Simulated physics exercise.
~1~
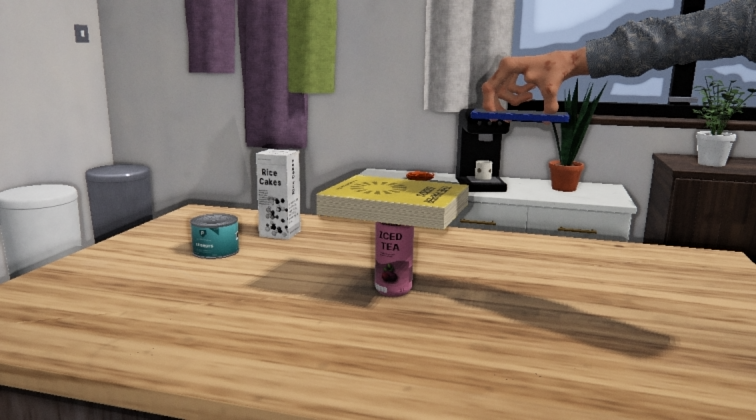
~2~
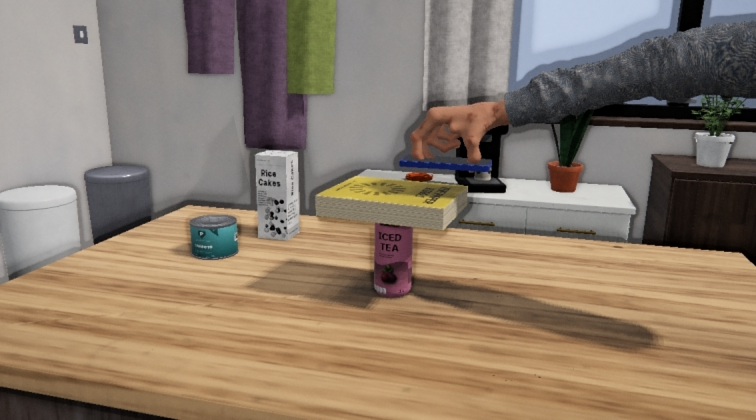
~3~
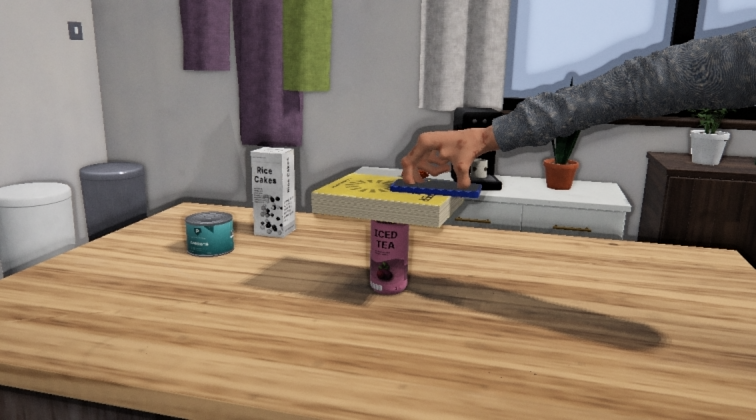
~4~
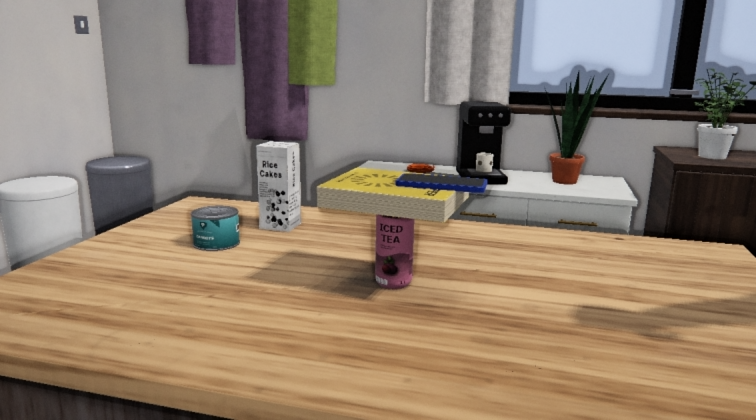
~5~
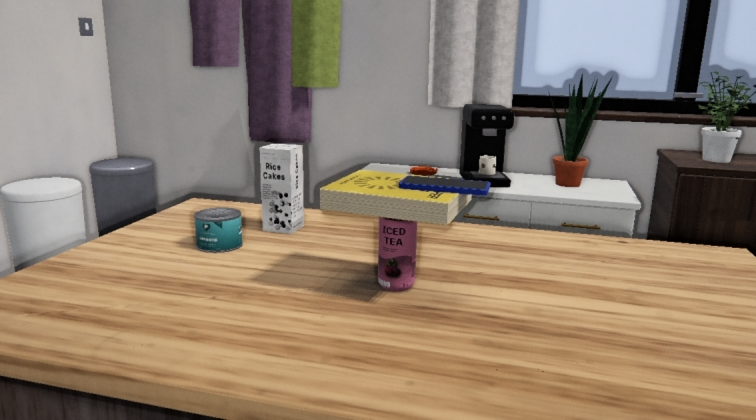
A hand lowering a blue phone onto a yellow book balanced on a pink can, then withdrawing as the pile stays standing.
